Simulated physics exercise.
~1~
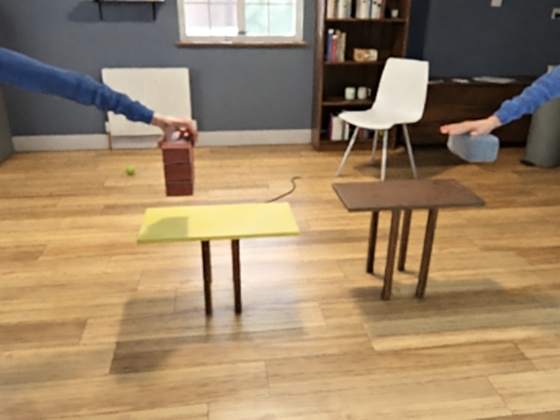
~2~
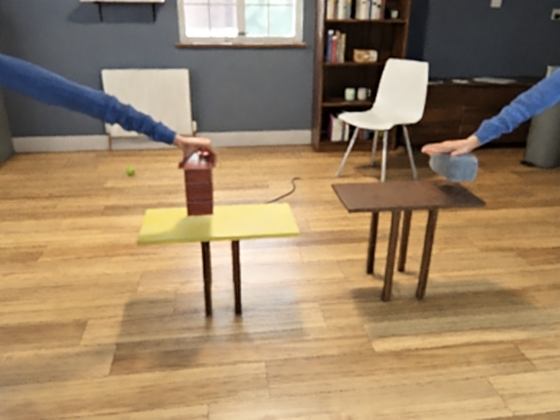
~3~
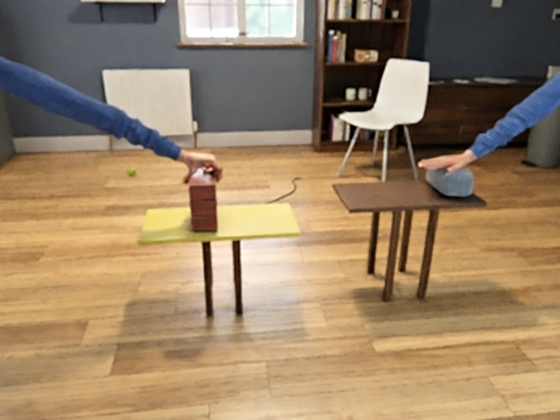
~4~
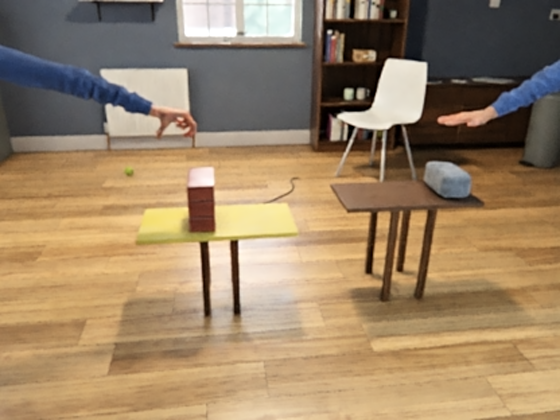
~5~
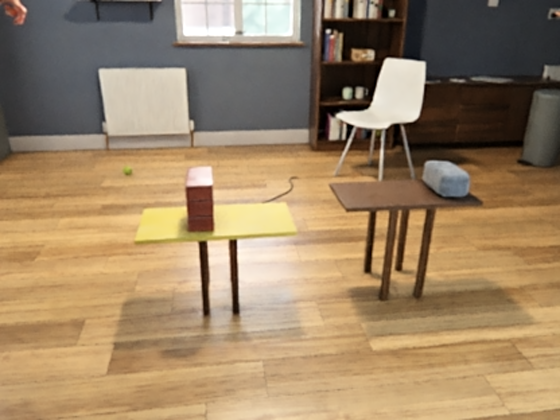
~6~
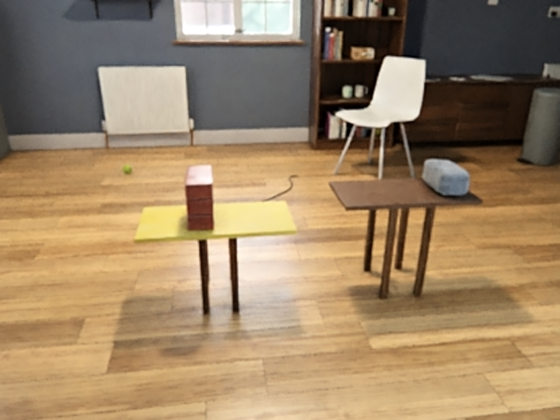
Two hands lowered a stack of reddish bricks onto a yellow plant stand on the left and a blue cushion onto a brown trestle on the right, then let go and drew away, leaving both pieces standing steady with their loads.
